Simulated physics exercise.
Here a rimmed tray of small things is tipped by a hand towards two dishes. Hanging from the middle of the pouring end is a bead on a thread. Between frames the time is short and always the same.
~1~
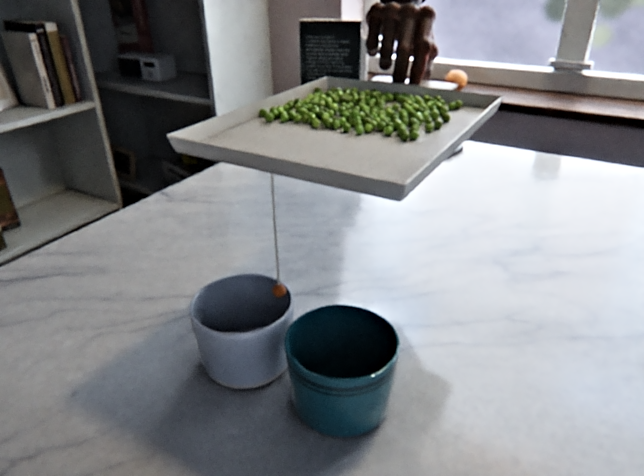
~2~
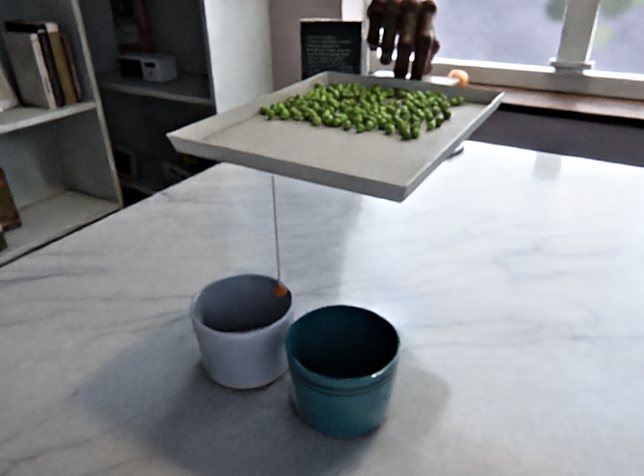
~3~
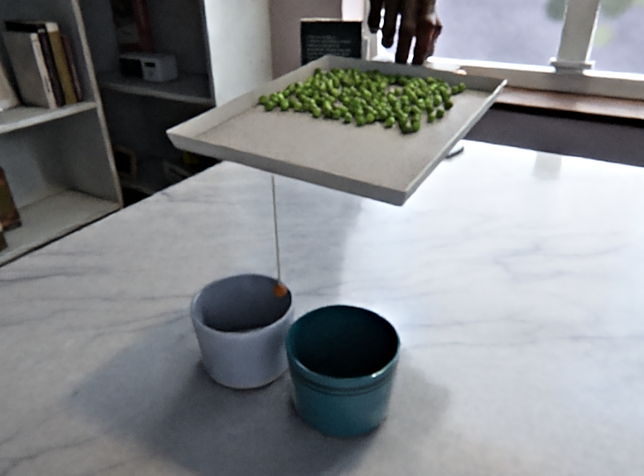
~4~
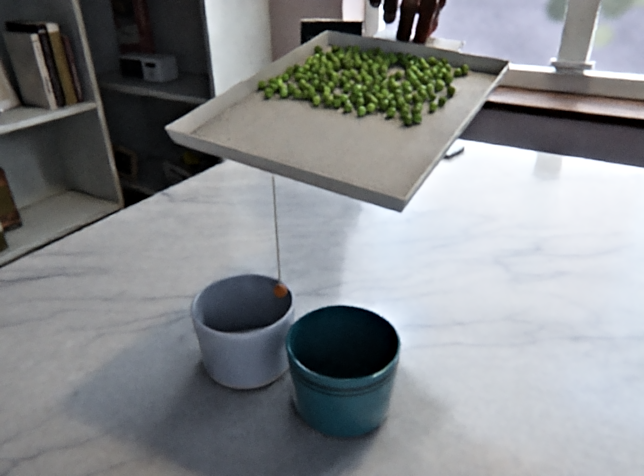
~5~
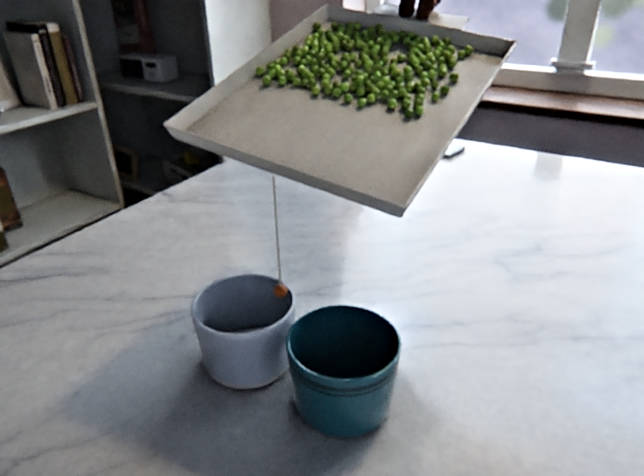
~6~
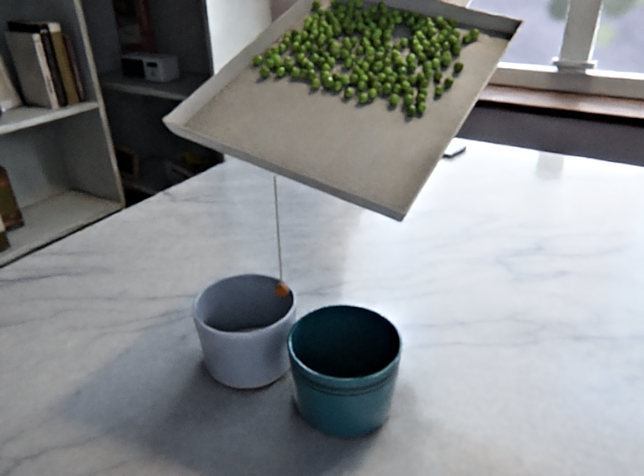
The video shows a dark hand behind a rimmed tray of green peas above a pale dish and a teal dish; the tray's far side rises steadily, its near edge slants lower at the right, and the peas shift slightly.
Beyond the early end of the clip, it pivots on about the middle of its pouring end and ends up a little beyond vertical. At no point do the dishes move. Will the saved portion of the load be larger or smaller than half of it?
It is smaller than half.
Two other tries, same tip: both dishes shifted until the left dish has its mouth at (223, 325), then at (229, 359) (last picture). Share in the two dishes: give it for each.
Trial 1 about 40 %, trial 2 about 50 %.
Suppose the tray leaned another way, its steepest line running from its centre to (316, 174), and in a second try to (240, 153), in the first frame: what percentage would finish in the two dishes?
It comes to about 30 per cent the first time and about 10 per cent the second.
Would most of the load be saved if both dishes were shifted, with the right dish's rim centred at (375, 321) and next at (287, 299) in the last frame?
Together the dishes get less than a half first, then less than a half.
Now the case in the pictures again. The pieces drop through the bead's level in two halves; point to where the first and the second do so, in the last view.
Roughly at (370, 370) first, and then at (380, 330).
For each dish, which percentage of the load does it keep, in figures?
Final share: Left dish at 0 per cent, right dish at 40 per cent.
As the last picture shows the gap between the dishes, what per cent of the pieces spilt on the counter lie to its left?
About 30 per cent.
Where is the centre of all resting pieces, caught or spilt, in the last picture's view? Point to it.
Last view, centre at rest - approx. (346, 440).
Shortly afterwards, tray tipped steeply; near a third on the tray; a little in the right dish; near a quarter outside both; near a third in the air.
Next, tray tipped past a quarter turn; only a few on the tray; near a third in the right dish; near two thirds outside both; only a few in the air.
Some moments later, tray tipped past a quarter turn; near a third in the right dish; near two thirds outside both.
In the end, tray tipped past a quarter turn; near a third in the right dish; none at all in the left dish; near two thirds outside both.
